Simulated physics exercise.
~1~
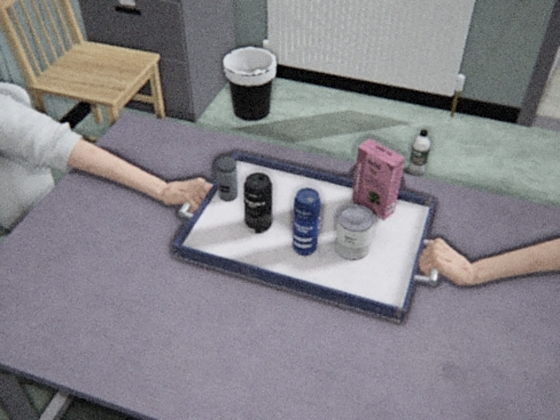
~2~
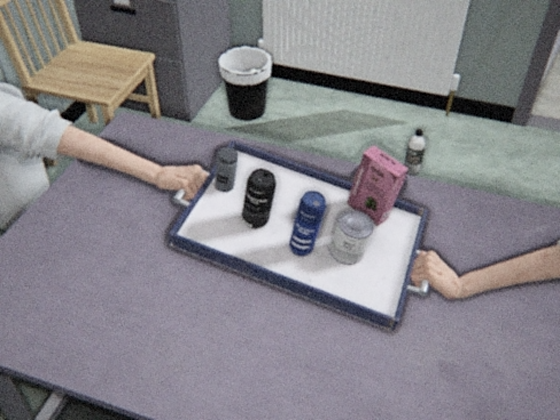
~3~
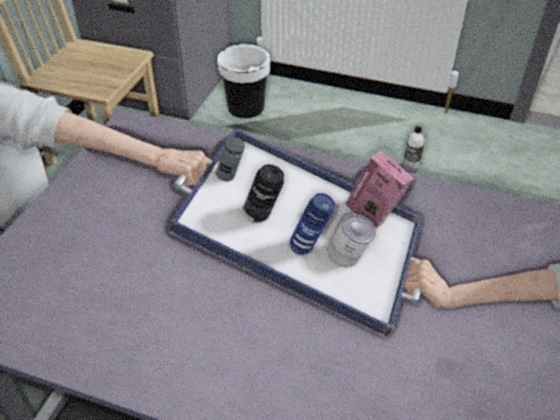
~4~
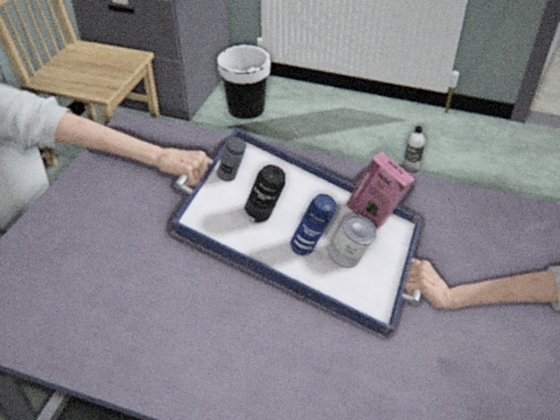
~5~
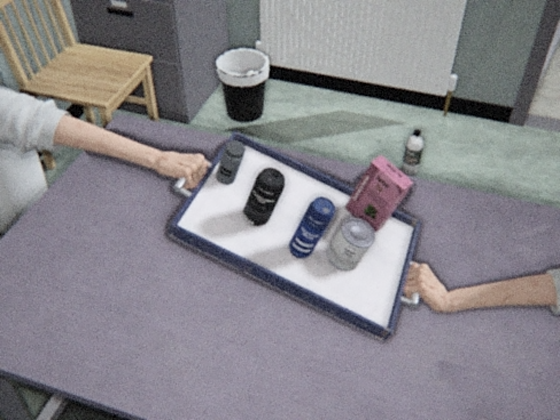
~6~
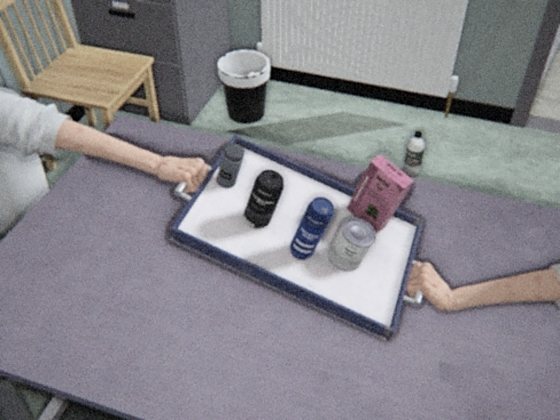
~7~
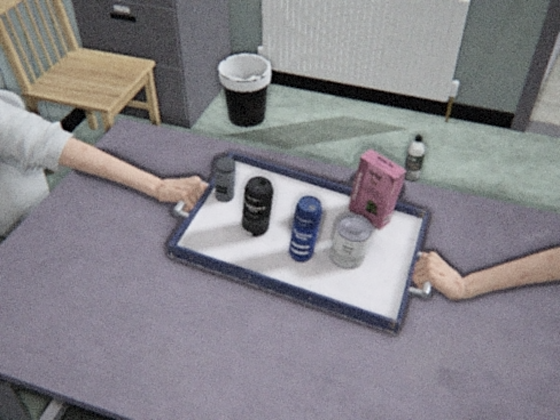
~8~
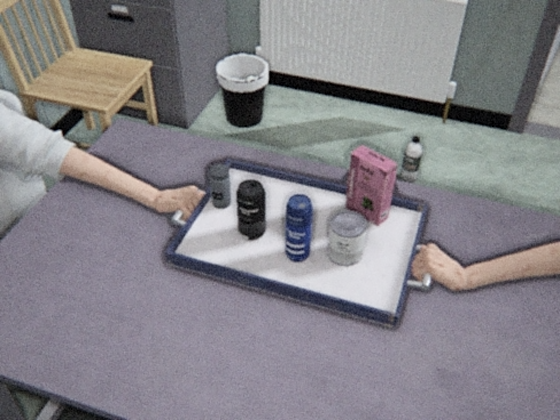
Two hands tilting a tray of five upright items down to the right, holding it, then levelling it with everything still standing.
